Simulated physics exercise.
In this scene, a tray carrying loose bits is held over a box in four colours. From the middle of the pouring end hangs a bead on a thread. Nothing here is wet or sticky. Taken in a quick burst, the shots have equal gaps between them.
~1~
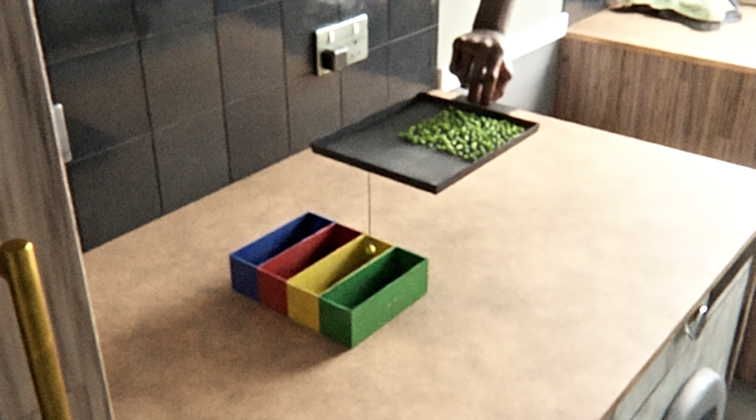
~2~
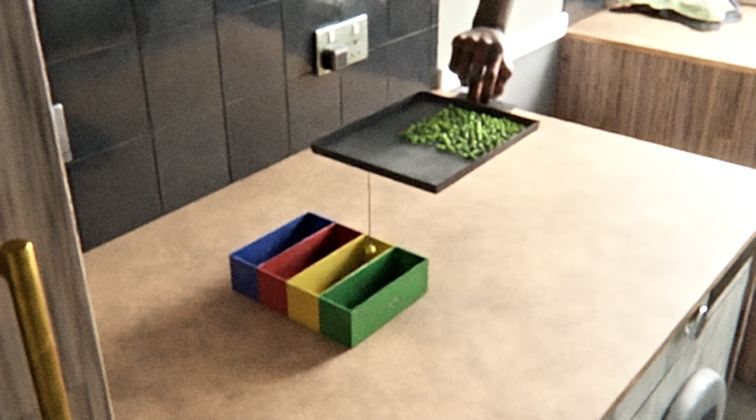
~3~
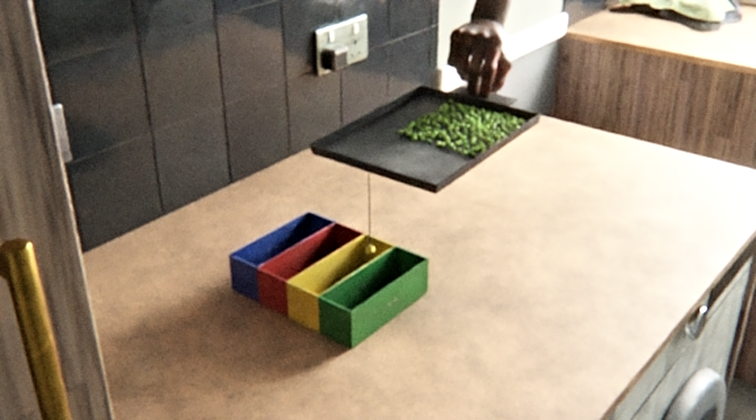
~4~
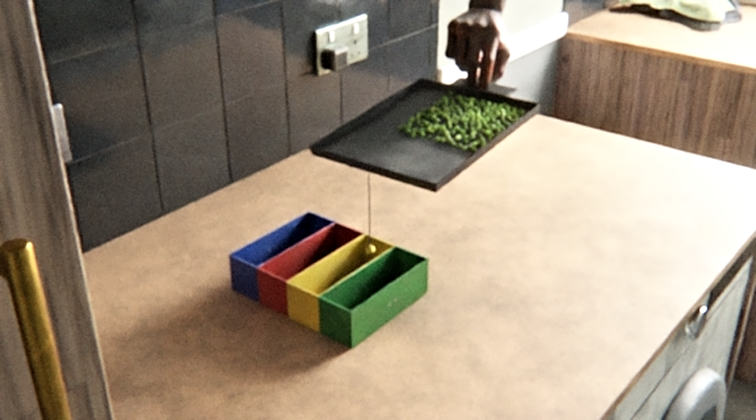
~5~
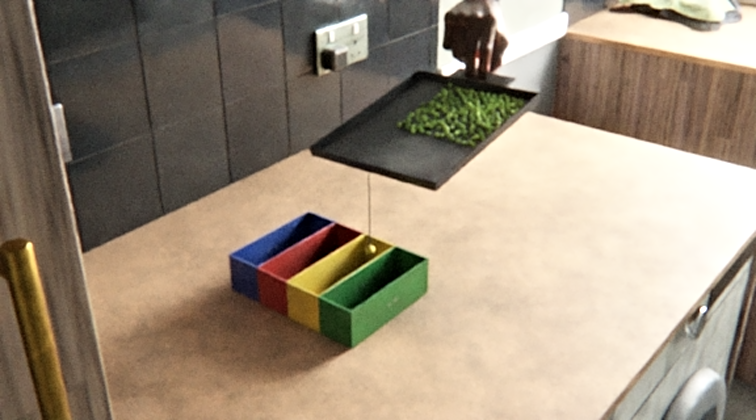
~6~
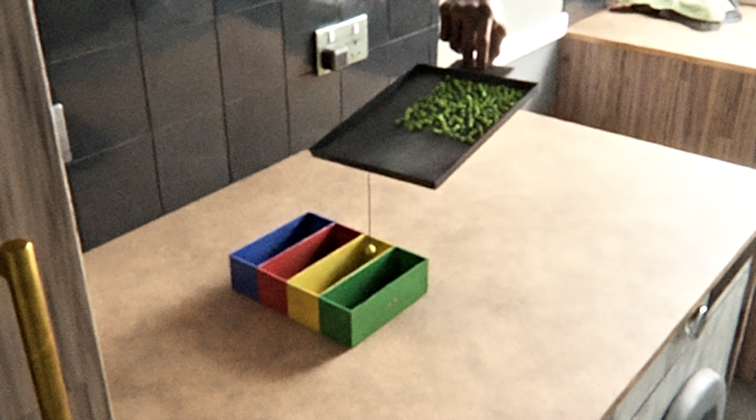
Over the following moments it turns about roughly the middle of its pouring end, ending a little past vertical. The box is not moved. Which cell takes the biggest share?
The red cell.
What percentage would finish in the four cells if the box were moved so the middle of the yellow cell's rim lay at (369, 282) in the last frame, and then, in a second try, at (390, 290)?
In turn about 90 and about 60 percent.
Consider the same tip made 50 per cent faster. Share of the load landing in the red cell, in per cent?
About 50 per cent.
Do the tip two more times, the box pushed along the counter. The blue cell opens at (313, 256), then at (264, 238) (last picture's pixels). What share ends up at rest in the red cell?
Trial 1: 30 percent; trial 2: 40 percent.
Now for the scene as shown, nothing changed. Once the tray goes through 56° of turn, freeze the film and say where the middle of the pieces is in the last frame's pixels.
Load centre: Approx. (348, 160).
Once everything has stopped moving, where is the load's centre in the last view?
At about (314, 289), give or take.
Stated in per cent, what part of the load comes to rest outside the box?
Estimated share: About 0 %.
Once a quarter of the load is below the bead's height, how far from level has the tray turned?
It is at around 100 degrees by then.
Soon after the last picture, tray tipped steeply; most on the tray; a small part in the red cell; a small part in the blue cell; a stray few in the yellow cell; a stray few in the green cell; a stray few falling or outside the box.
A little later, tray tipped right over; most on the tray; a small part in the red cell; a small part in the blue cell; a stray few in the yellow cell; a stray few in the green cell; a stray few falling or outside the box.
Later still, tray tipped past a quarter turn; about half in the red cell; about a third in the yellow cell; a small part in the green cell; a small part in the blue cell; a stray few falling or outside the box.
At rest, tray tipped past a quarter turn; about half in the red cell; about a third in the yellow cell; a small part in the green cell; a small part in the blue cell; a stray few outside the box.
